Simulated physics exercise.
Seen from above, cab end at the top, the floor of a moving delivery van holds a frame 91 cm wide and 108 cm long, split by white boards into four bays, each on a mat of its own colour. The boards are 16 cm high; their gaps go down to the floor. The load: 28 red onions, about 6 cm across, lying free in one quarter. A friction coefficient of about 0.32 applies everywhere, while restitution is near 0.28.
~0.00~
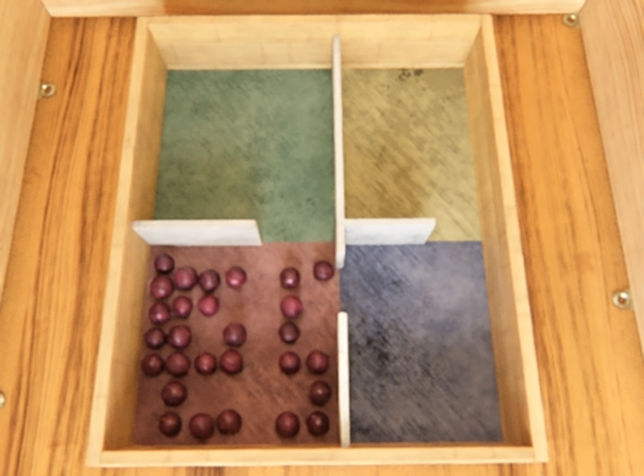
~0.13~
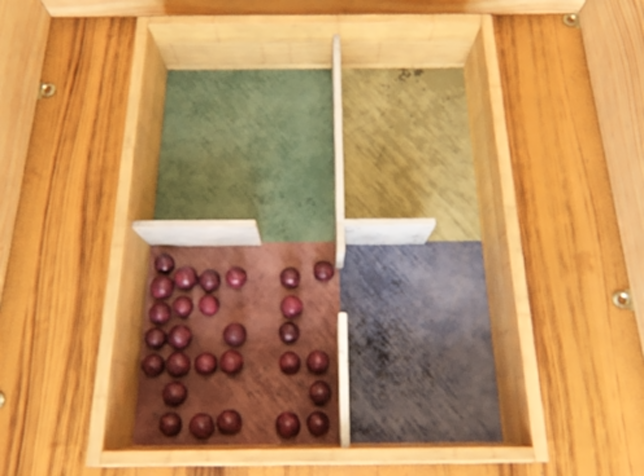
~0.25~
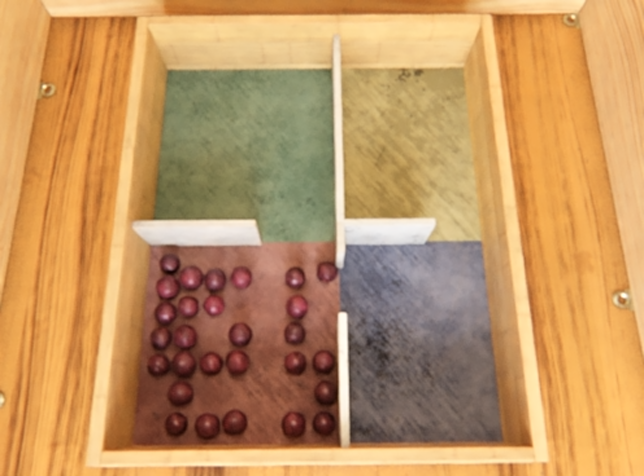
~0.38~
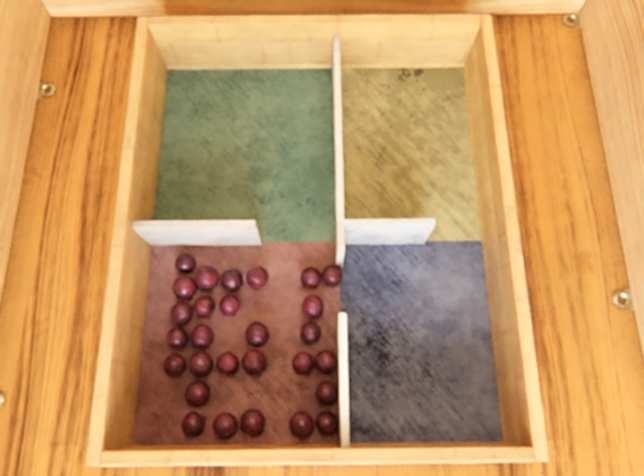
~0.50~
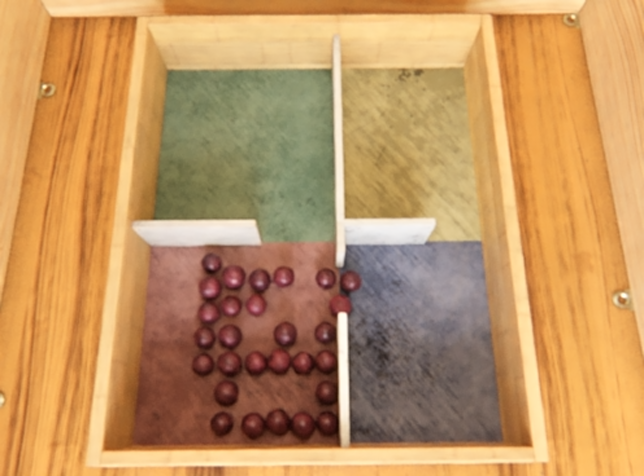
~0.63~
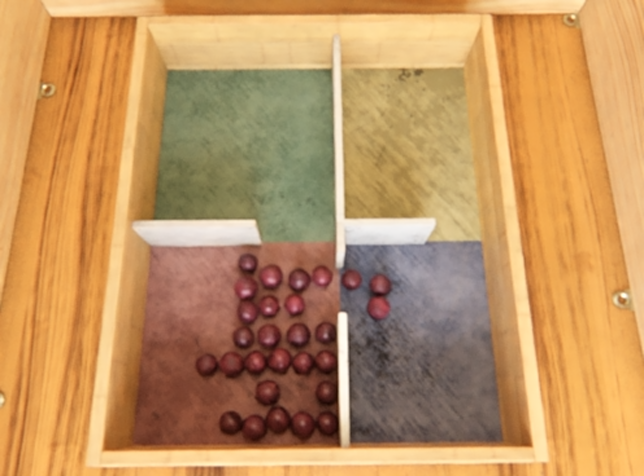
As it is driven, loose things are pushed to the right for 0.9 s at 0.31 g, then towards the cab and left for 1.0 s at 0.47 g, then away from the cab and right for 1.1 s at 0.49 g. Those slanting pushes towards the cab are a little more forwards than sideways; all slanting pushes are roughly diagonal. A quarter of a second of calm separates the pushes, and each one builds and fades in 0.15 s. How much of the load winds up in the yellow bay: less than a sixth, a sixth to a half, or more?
Once things settle, the yellow bay holds under one-sixth of the load.
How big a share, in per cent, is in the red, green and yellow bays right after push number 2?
Red 60, green 10, yellow 20 %.
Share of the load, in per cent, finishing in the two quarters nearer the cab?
About 0 %.
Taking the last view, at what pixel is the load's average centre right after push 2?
Mean location: Near (261, 213).
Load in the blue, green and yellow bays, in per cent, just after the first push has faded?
Blue 30, green 0, yellow 0 per cent.
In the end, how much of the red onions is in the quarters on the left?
About 60 per cent.
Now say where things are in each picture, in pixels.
The first picture shows middle of the blue mat (418, 338); middle of the green mat (247, 150); middle of the red mat (240, 340); middle of the yellow mat (406, 148); 28 in the red bay; the onion farthest behind, in the direction of the first push, is at (153, 365).
In the second picture, 28 in the red bay; the onion farthest behind, in the direction of the first push, is at (153, 365).
In the third picture, 28 in the red bay; the onion farthest behind, in the direction of the first push, is at (158, 365).
In the fourth picture, 28 in the red bay; the onion farthest behind, in the direction of the first push, is at (175, 365).
In the fifth picture, 26 in the red bay and 2 in the blue bay; the onion farthest behind, in the direction of the first push, is at (203, 364).
In the sixth picture, 25 in the red bay and 3 in the blue bay; the onion farthest behind, in the direction of the first push, is at (207, 365).
After push 1 (1.14 s), 18 in the red bay, 9 in the blue bay and 1 in the yellow bay.
After push 2 (2.39 s), 16 in the red bay, 3 in the blue bay, 3 in the green bay and 6 in the yellow bay.
After push 3 (3.74 s), 17 in the red bay and 11 in the blue bay.
Outcome (at 4.32 s), 17 in the red bay and 11 in the blue bay. Asked share, 0 of 28, 0 per cent.
